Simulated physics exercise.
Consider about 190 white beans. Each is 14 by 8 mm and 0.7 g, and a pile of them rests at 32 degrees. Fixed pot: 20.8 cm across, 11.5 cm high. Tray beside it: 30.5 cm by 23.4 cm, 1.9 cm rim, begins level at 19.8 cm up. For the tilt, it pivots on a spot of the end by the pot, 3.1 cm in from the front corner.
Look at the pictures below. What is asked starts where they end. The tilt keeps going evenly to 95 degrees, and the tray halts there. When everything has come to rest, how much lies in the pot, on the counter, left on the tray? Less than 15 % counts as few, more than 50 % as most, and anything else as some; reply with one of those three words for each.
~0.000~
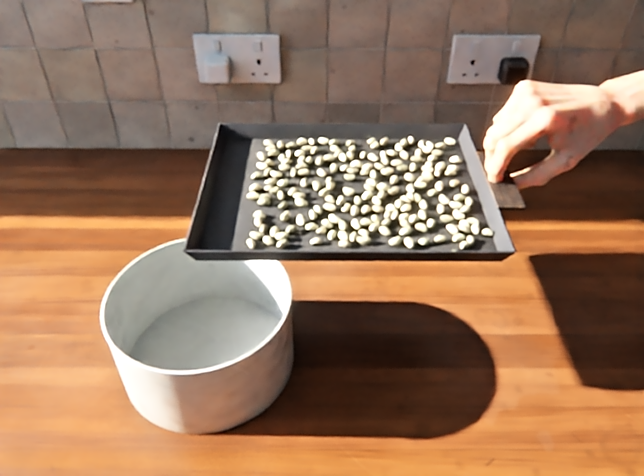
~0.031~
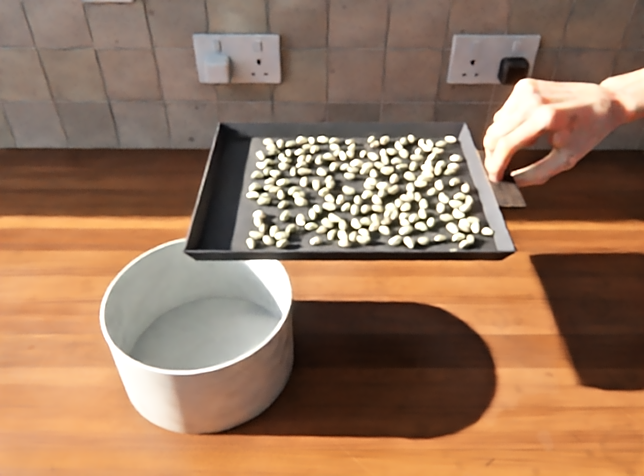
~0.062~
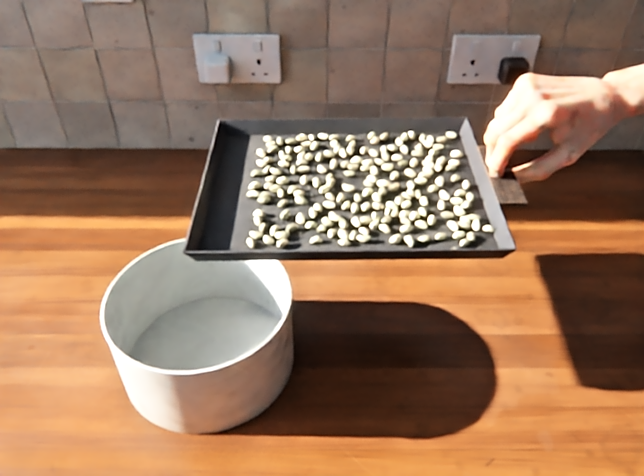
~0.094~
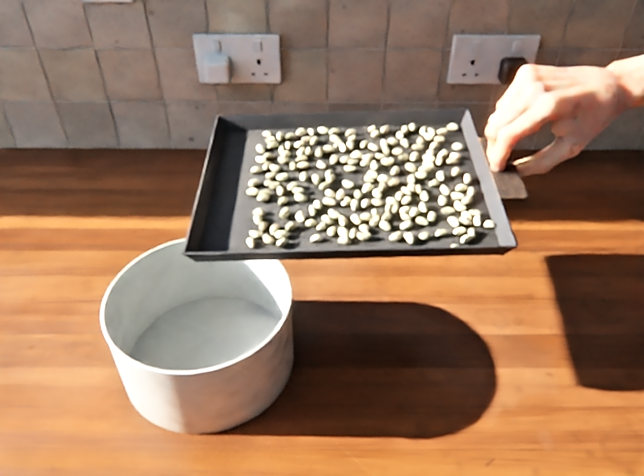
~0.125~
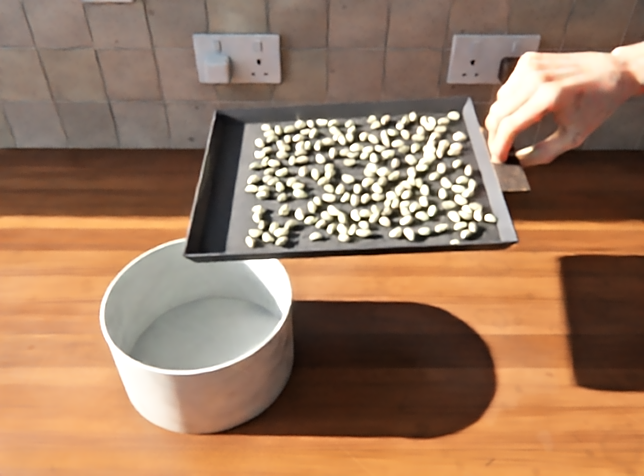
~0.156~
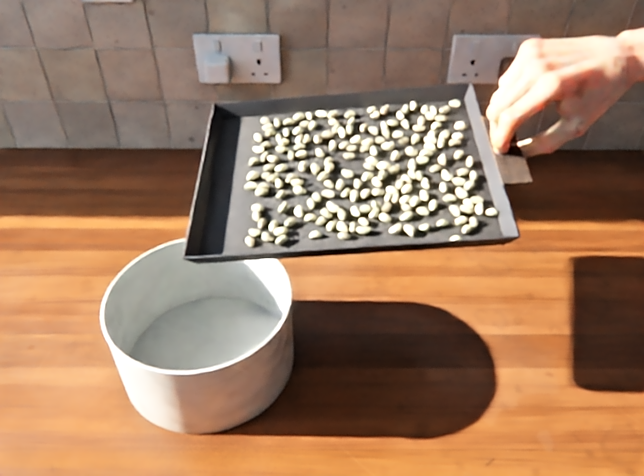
Here it is: Pot: Most, counter: Some, left on the tray: Few.
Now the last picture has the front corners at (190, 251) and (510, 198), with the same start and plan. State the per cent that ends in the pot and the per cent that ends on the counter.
Pot 80; counter 20.
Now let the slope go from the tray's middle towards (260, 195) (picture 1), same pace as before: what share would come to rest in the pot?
Something like 50 in a hundred.
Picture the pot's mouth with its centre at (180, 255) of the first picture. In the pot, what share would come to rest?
Something like 0 per cent would settle in it.
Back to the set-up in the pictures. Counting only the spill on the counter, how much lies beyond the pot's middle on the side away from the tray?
It comes to near 60 percent.
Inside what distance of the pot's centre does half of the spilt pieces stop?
Roughly 24 cm from the centre.
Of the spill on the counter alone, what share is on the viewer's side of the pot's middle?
Near 100 in a hundred.
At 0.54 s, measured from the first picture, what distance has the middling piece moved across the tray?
I'd say close to 8 centimetres.
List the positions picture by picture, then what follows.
Tray tilt 0 degrees, front corners at (193, 246) and (506, 246); middle of the pieces at (369, 187); pot at (198, 296), in the first frame.
Tray tilt 0 degrees, front corners at (193, 246) and (506, 246); middle of the pieces at (369, 186), in the second frame.
Tray tilt 2 degrees, front corners at (193, 247) and (506, 244); middle of the pieces at (369, 184), in the third frame.
Tray tilt 4 degrees, front corners at (193, 248) and (507, 240), lowest corner left front; middle of the pieces at (369, 179), in the fourth frame.
Tray tilt 7 degrees, front corners at (192, 249) and (508, 235), lowest corner left front; middle of the pieces at (369, 173), in the fifth frame.
Tray tilt 10 degrees, front corners at (192, 251) and (509, 231), lowest corner left front; middle of the pieces at (369, 166); pot at (198, 296). Its pace works out near 105 degrees a second, in the sixth frame.
Then, at 0.54 s, tilt 51 degrees; the tray holds 100 %, the pot 0 %.
After 0.80 s, tilt 79 degrees; the tray holds 30 %, the pot 30 %.
Then, at 1.16 s, tilt 95 degrees; the tray holds 0 %, the pot 75 %.
At rest (1.9 s), pot 75 %, counter 25 %, tray 0 %.
